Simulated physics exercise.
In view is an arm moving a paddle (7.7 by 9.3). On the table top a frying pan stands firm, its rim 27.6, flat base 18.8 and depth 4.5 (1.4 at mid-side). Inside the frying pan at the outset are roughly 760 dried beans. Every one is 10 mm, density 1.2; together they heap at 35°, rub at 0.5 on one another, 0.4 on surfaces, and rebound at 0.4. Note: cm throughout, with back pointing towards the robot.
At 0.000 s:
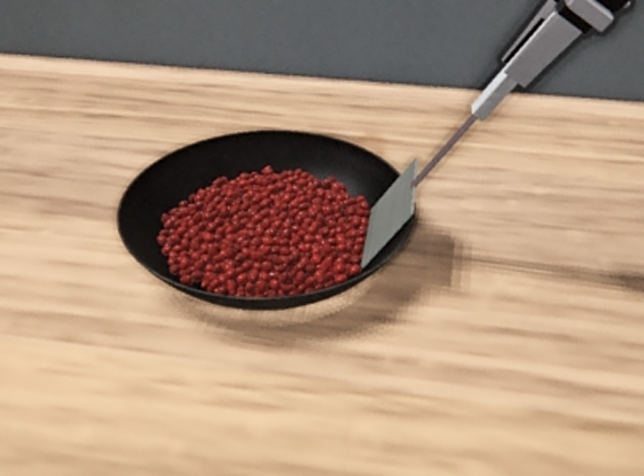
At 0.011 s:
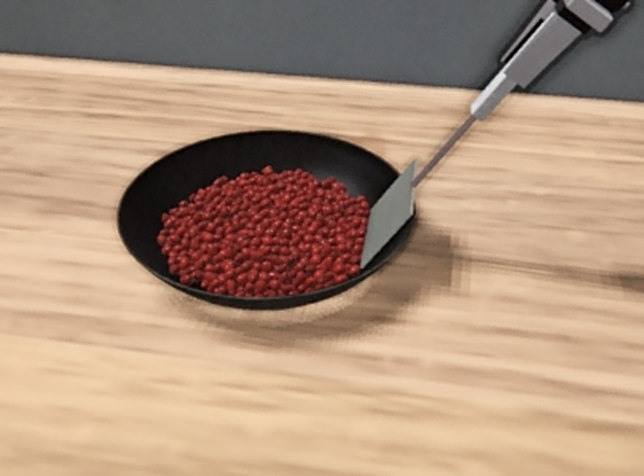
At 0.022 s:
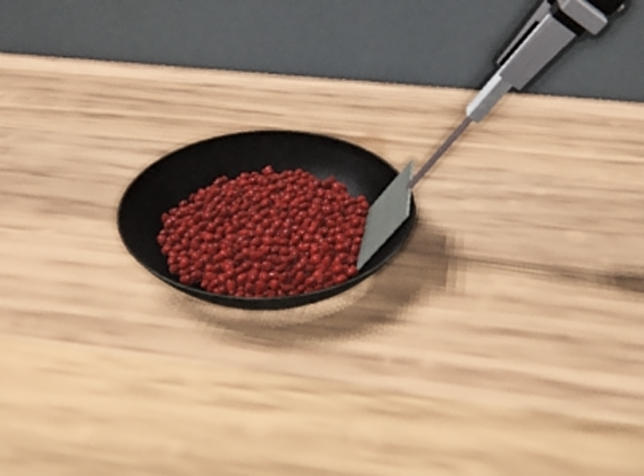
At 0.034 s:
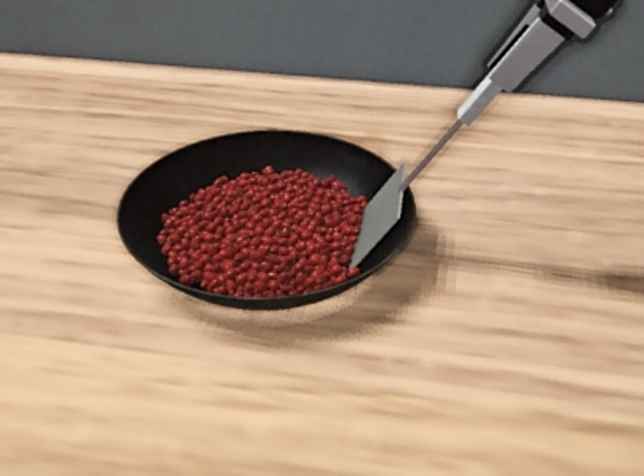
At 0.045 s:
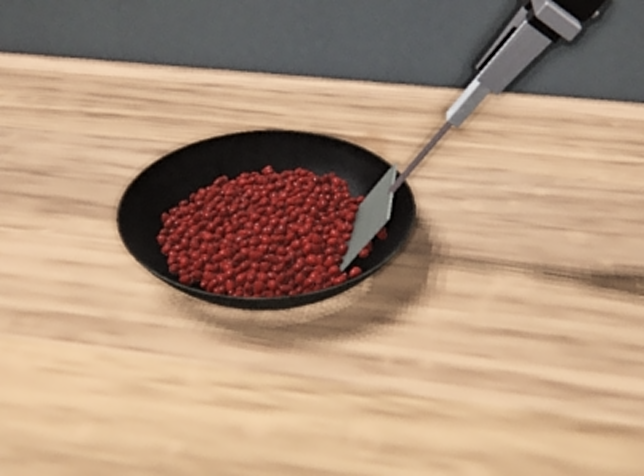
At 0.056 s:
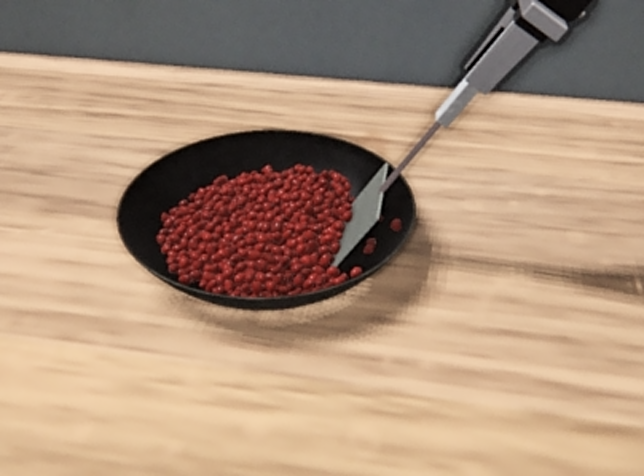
The footage shows an arm holding a paddle at the right side of a black frying pan of red beans on a wooden table top, then moving it slightly left into the heap as a few beans separate behind it.
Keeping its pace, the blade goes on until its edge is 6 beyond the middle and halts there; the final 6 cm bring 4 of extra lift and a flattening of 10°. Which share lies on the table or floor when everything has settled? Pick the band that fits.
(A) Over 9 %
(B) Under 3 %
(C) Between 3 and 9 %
The answer is C.
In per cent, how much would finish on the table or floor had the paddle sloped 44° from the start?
Somewhere around 5 per cent would end on the table or floor.
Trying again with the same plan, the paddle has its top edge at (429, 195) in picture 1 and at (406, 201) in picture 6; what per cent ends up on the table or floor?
0 %.
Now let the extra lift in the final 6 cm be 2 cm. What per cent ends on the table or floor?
Some 0 in a hundred.
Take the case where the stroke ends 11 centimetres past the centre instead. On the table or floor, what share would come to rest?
Roughly 30 %.
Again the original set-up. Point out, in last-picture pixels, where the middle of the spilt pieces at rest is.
Near (51, 213) in the last picture.
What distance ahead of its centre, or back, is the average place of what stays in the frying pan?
5.0 cm ahead.
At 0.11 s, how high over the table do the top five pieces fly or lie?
Roughly 6 centimetres.
After 0.11 s, sloping 59°, highest piece 8 above the table; 757 in the frying pan, 1 on the blade or in flight.
After 0.17 s, sloping 55°, highest piece 10 above the table; 757 in the frying pan, 1 on the blade or in flight.
After 0.40 s, sloping 49°, highest piece 6 above the table; 720 in the frying pan, 30 on the table or floor, 8 on the blade or in flight.
After 1.45 s, sloping 49°, highest piece 6 above the table; 720 in the frying pan, 38 on the table or floor.
At rest, 720 in the frying pan, 38 on the table or floor. That is 5 % on the table or floor.
